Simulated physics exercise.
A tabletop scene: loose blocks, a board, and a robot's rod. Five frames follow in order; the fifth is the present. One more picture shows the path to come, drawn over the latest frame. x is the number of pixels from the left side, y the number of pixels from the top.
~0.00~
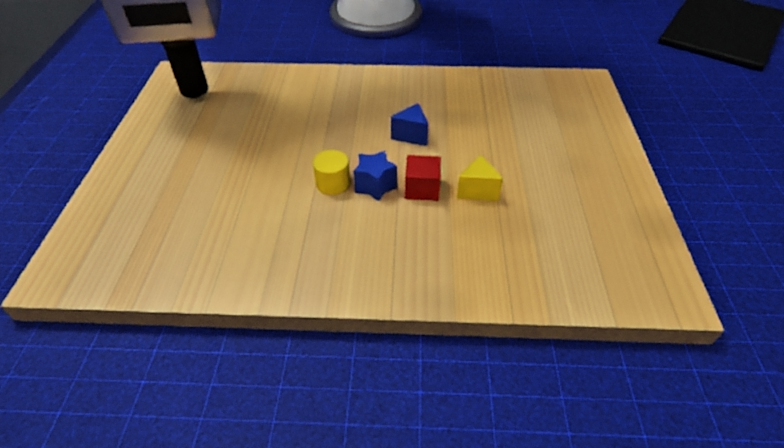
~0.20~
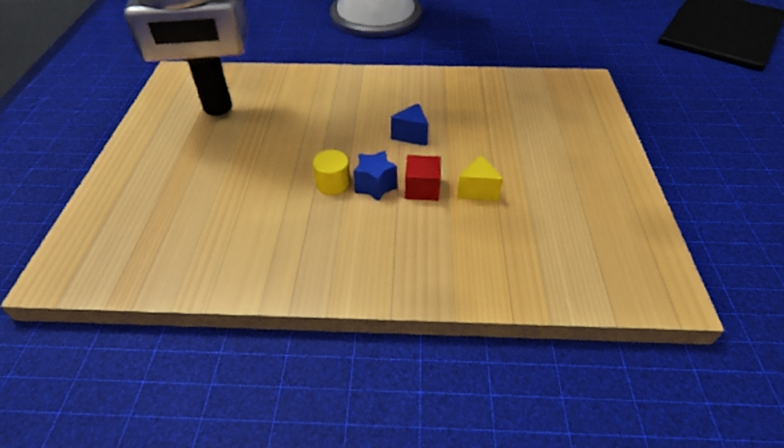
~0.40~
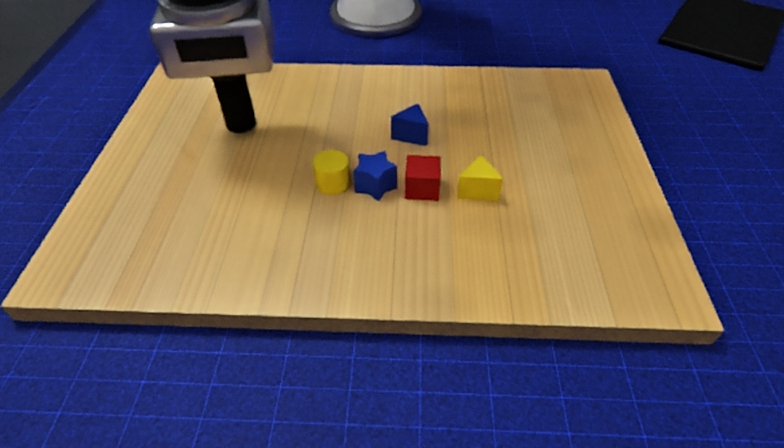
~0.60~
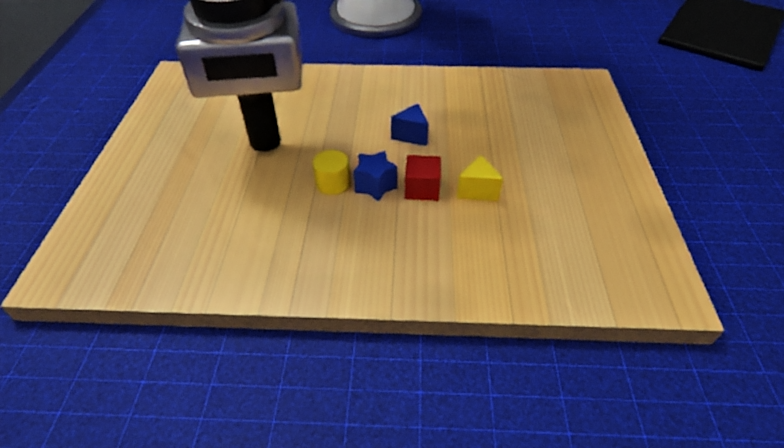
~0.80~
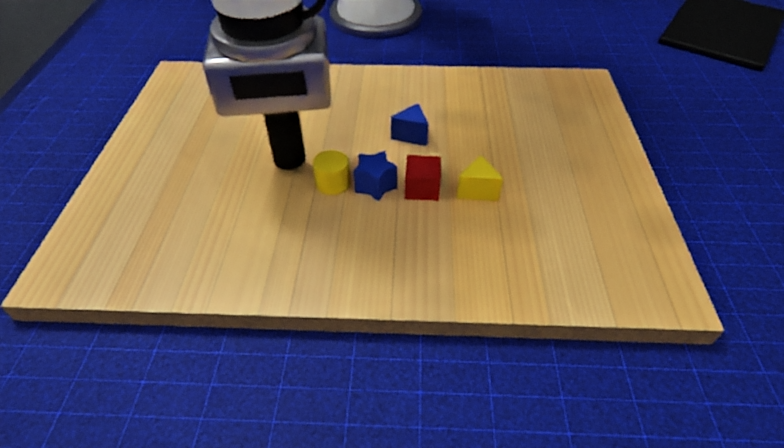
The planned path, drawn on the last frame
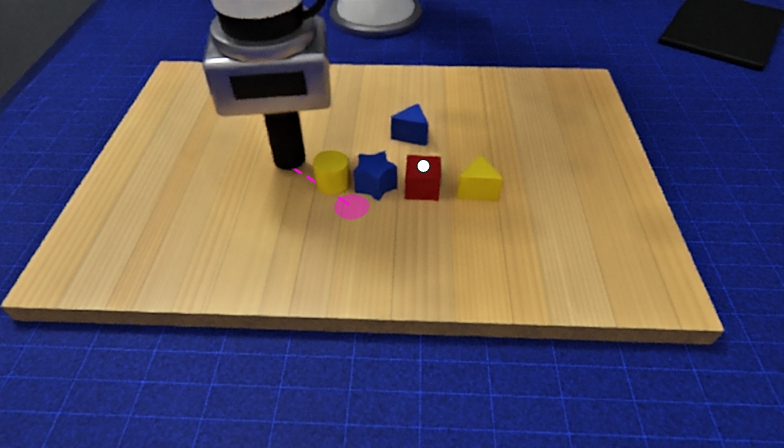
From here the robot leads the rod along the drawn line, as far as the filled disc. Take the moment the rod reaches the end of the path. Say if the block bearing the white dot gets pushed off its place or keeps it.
That block moves.
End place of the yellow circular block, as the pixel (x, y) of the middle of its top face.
Final place: (387, 184).
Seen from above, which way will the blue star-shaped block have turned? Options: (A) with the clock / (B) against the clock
B (against the clock)
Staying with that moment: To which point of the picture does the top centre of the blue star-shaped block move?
My estimate: (411, 168).
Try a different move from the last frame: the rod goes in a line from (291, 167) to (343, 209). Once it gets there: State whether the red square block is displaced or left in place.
It moves.
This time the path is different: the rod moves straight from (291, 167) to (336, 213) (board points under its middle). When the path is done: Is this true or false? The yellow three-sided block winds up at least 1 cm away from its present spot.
Answer: False.
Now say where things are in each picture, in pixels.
Rod tip (195, 90); block tops, yellow circular block (331, 161); blue star-shaped block (374, 163); red square block (423, 166), in the first picture.
Rod (218, 107); blocks unchanged, in the second picture.
Rod (242, 124); blocks unchanged, in the third picture.
Rod (266, 142); blocks unchanged, in the fourth picture.
Rod (290, 159); yellow circular block (331, 161); blue star-shaped block (374, 163); red square block (423, 166), in the fifth picture.
Path on the board, in a line from (291, 167) to (352, 207); the dot is on the red square block.
What follows on the original path. Halfway along, rod (320, 178); yellow circular block (352, 170); blue star-shaped block (385, 164), turned 20° anticlockwise.
At the end, rod (351, 199); yellow circular block (387, 184); blue star-shaped block (411, 168), turned 50° anticlockwise; red square block (446, 161).
